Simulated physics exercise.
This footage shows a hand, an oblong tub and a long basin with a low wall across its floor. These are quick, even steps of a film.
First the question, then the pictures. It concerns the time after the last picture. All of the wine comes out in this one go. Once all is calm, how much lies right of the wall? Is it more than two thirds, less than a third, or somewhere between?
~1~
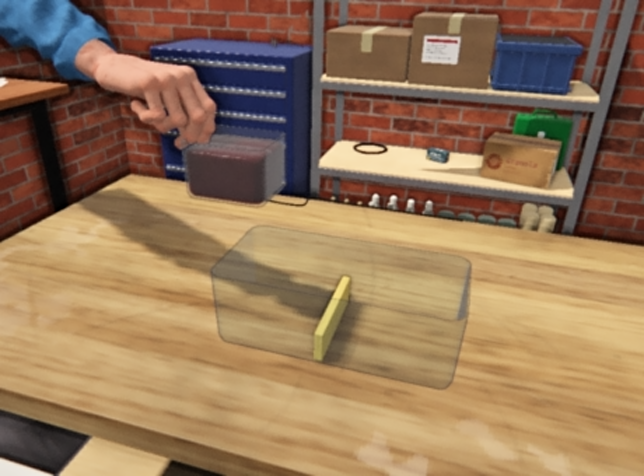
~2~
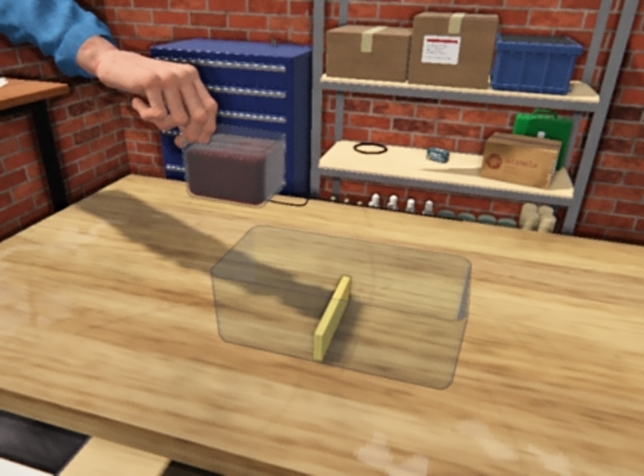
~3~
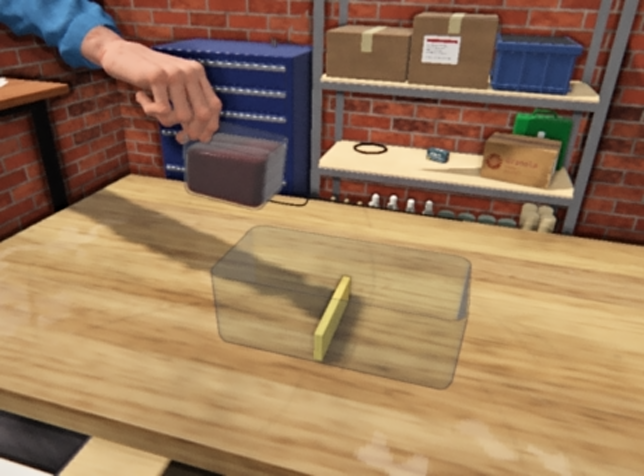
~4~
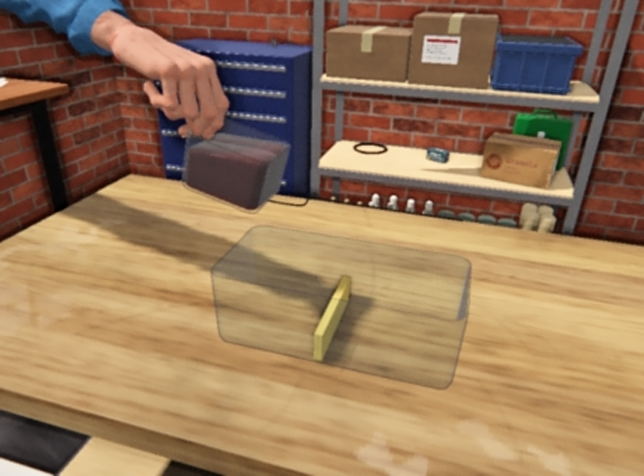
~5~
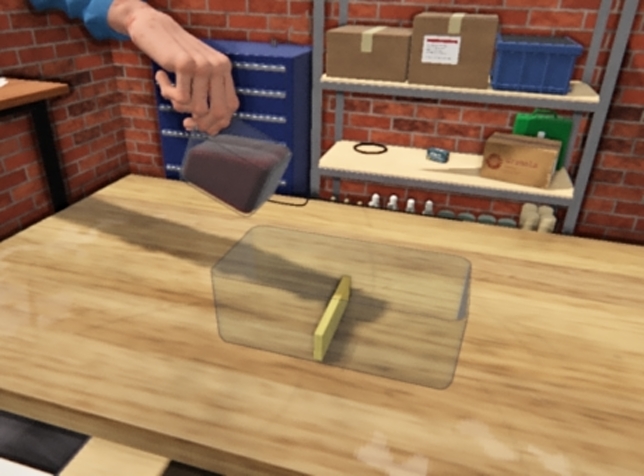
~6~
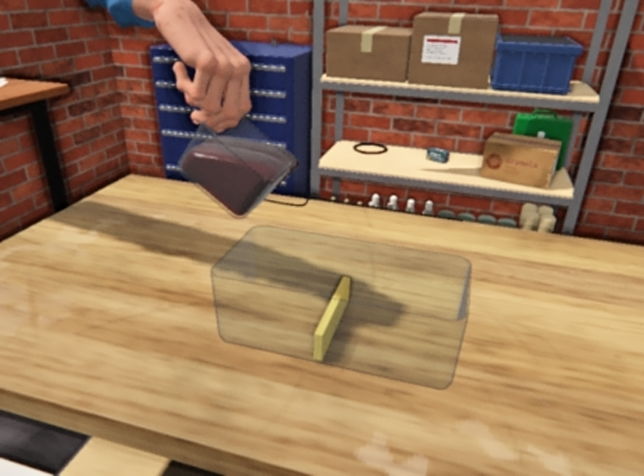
The part right of the wall will probably remain beneath one third.
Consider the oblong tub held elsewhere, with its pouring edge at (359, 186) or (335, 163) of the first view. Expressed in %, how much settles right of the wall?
Near 95 per cent for the first start, near 85 per cent for the second.
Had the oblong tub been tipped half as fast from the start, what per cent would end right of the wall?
Close to 35 out of every hundred.
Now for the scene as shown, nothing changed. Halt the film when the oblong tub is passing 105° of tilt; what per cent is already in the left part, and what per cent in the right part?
Left: Roughly 30 %; right: Roughly 10 %.
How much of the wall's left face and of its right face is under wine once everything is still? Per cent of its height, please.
Left: About 50; right: About 10.
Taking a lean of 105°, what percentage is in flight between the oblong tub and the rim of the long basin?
Close to 35 in a hundred.
A moment on, the oblong tub is tipped right over and 21 per cent is still to pour, 32 is left of the wall and 10 right of it.
Next, the oblong tub is tipped right over and 2 per cent is still to pour, 78 is left of the wall and 13 right of it.
Then the oblong tub is tipped right over and 0 per cent is still to pour, 82 is left of the wall and 16 right of it.
Later the oblong tub is tipped right over and 0 per cent is still to pour, 82 is left of the wall and 16 right of it.
At rest 82 per cent lies left of the wall, 16 right of it and 2 outside.
